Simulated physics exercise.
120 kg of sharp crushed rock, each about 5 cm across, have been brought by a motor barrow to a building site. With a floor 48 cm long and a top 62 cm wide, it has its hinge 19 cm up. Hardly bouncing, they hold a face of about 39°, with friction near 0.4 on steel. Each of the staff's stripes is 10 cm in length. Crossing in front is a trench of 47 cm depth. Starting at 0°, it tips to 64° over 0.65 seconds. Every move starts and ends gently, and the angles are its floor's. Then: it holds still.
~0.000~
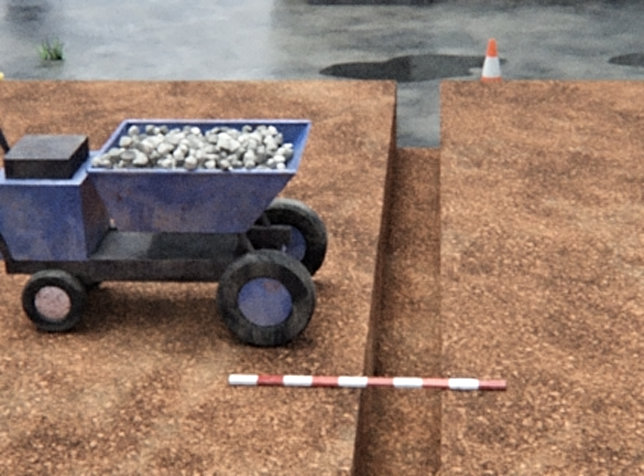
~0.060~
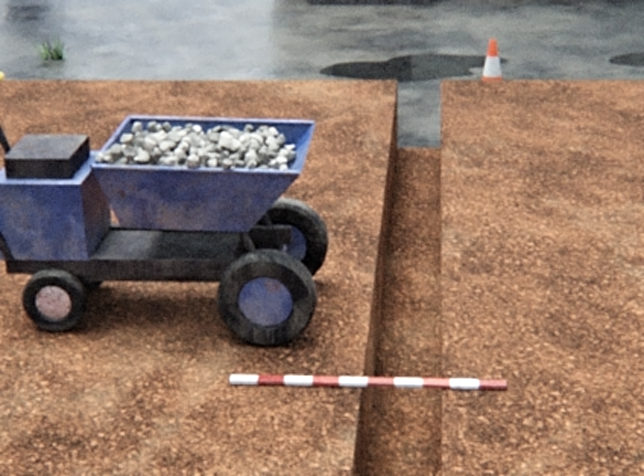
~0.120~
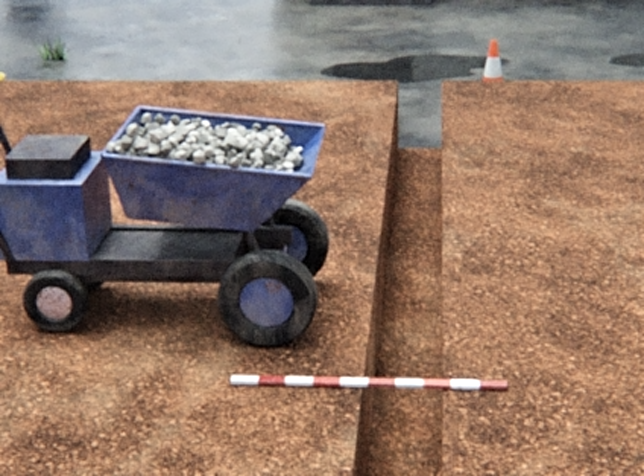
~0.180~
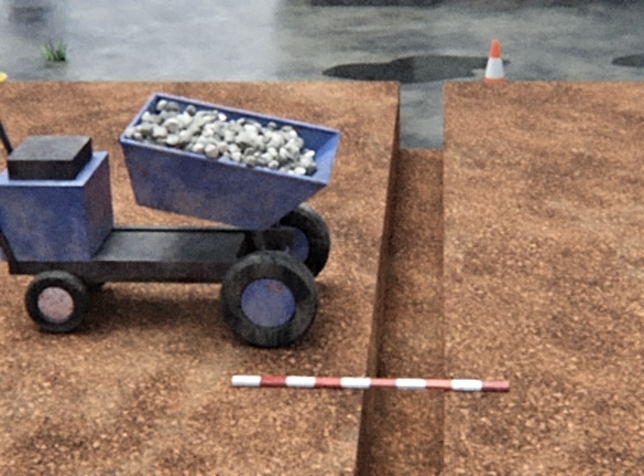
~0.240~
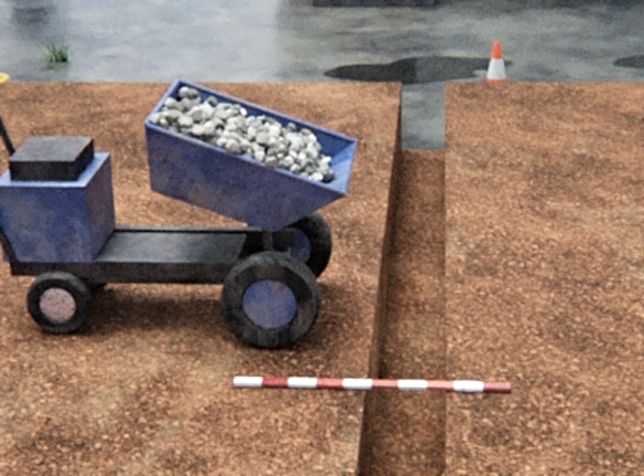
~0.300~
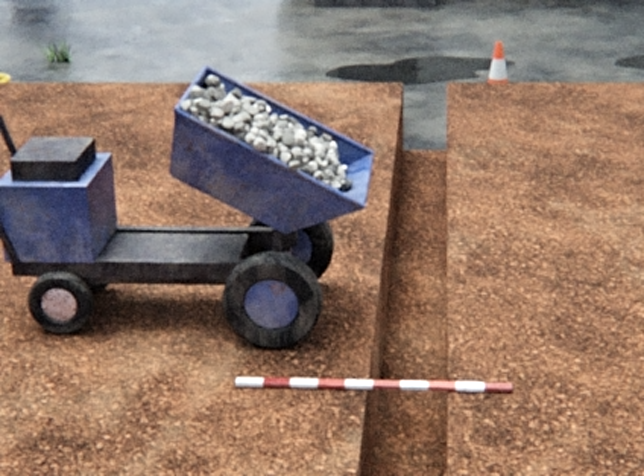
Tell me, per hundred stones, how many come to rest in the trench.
23 per hundred.
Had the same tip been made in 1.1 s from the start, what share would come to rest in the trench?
Roughly 35 per cent would.
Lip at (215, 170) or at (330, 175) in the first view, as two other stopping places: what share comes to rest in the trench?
About 60 per cent from the first spot, about 5 from the second.
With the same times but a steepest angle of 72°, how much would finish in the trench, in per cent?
The trench would hold about 35% of it.
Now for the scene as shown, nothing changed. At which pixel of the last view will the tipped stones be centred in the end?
Resting centre: About (486, 314).
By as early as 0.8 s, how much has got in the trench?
Around 5 per cent of it.
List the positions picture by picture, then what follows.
In the first picture, the skip is at 0°, its lip at (295, 173); the top of the load is at (203, 137).
The second picture shows lip at (299, 173), floor tilted 2°, highest stones at (196, 135); the stones move at 0.4 m/s on average.
In the third picture, the skip is at 6°, its lip at (310, 177); the top of the load is at (179, 129); the stones move at 0.8 m/s on average.
In the fourth picture, the skip is at 12°, its lip at (326, 184); the top of the load is at (172, 116); the stones move at 1.1 m/s on average.
The fifth picture shows lip at (345, 194), floor tilted 20°, highest stones at (191, 103); the stones move at 1.3 m/s on average.
The sixth picture shows lip at (364, 207), floor tilted 28°, highest stones at (213, 91); the stones move at 1.4 m/s on average.
After 0.5 s the floor is at 54°; 100 % in the skip; the foremost stones are at (396, 220).
After 0.8 s the floor is at 64°; 77 % in the skip, 7 % in the trench, 16 % past the trench; the foremost stones are at (502, 316).
After 1.1 s the floor is at 64°; 38 % in the skip, 9 % in the trench, 52 % past the trench; the foremost stones are past the picture's edge.
After 3.0 s the floor is at 64°; 26 % in the skip, 23 % in the trench, 51 % past the trench; the foremost stones are past the picture's edge.
